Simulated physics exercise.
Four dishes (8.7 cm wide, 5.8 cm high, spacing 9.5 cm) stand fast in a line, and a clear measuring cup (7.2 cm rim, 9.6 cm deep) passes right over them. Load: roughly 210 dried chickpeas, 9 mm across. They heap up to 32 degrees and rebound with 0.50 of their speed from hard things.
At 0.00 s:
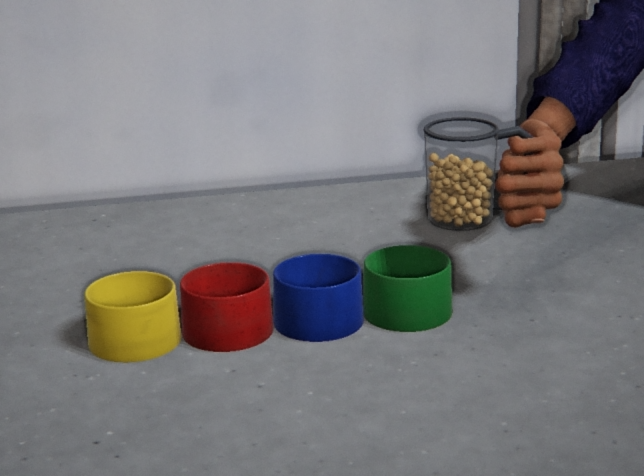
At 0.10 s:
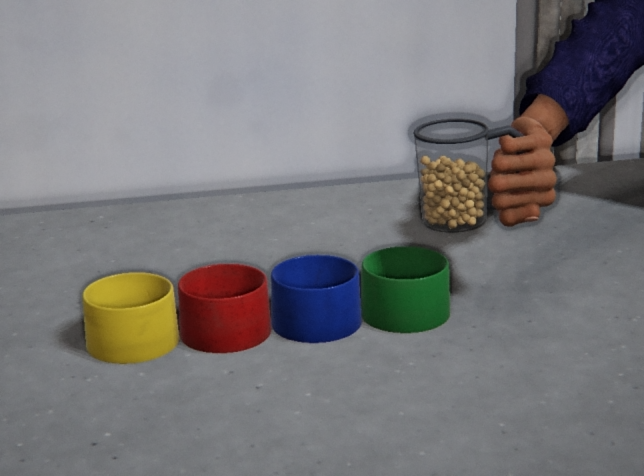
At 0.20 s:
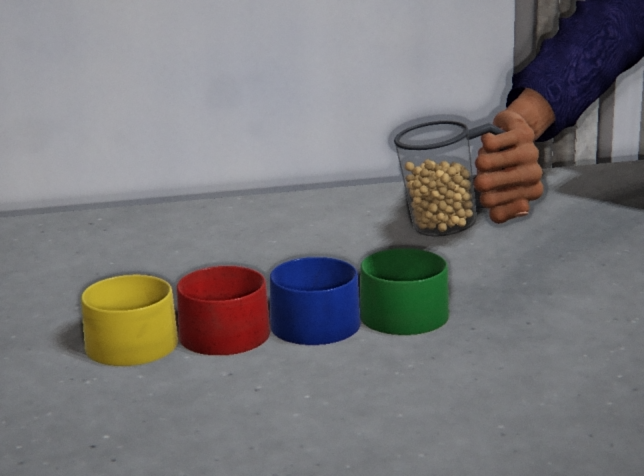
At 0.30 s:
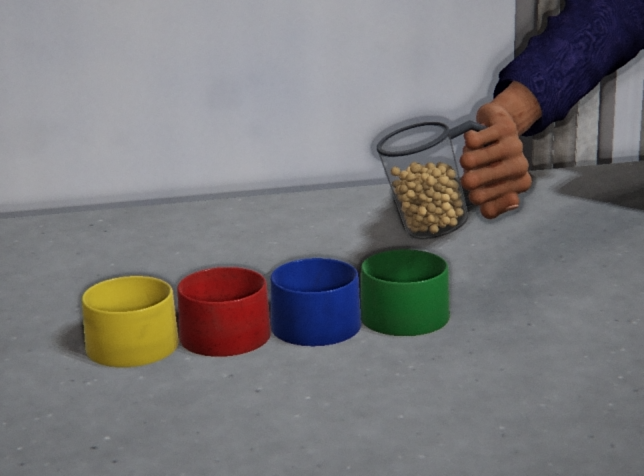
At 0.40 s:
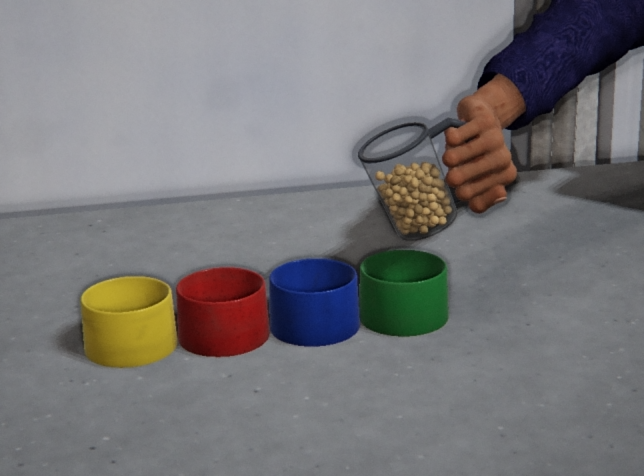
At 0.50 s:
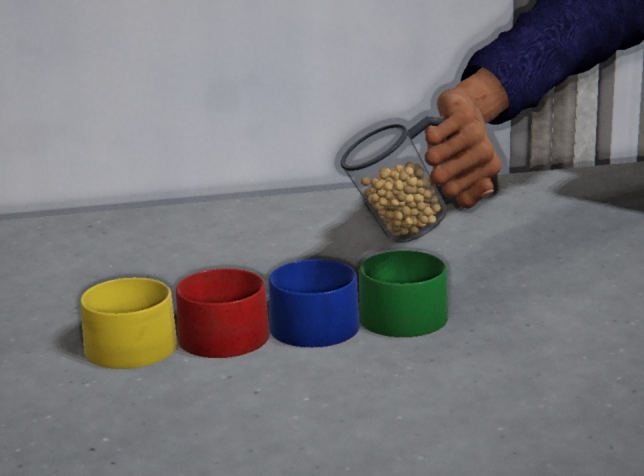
A hand in a dark blue sleeve moves a clear measuring cup of dried chickpeas leftward above a gray surface, seen from slightly above against a pale wall. Four open round dishes stand in a row, yellow at left, then red, blue and green. The cup shifts a short way from the right, tilting steadily to the left with the chickpeas still inside, while the dishes and view stay nearly still.
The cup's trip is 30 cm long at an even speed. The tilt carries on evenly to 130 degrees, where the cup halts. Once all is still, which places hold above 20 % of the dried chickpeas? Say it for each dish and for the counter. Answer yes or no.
Red: No, blue: No, green: No, yellow: Yes, counter: No.
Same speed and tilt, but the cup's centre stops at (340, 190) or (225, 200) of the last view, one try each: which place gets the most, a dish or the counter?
The winner: Blue, then red.
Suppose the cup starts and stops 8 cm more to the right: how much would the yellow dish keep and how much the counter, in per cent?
In that case yellow 0; counter 0.
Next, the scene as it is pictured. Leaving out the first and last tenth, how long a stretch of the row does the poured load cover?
Roughly 6 cm.
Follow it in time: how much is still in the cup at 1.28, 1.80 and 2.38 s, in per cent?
In turn: 100, 85, 0.
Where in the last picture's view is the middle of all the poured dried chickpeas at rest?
Around (125, 328).
Then, at 1.28 s, tilt 78 degrees; cup holds 100 %.
Then, at 1.80 s, tilt 112 degrees; cup holds 85 %, red 5 %, yellow 10 %.
After 2.38 s, tilt 130 degrees; cup holds 0 %, red 5 %, yellow 95 %.
By 2.8 s all is still; red 5 %, blue 0 %, green 0 %, yellow 95 %, counter 5 %.
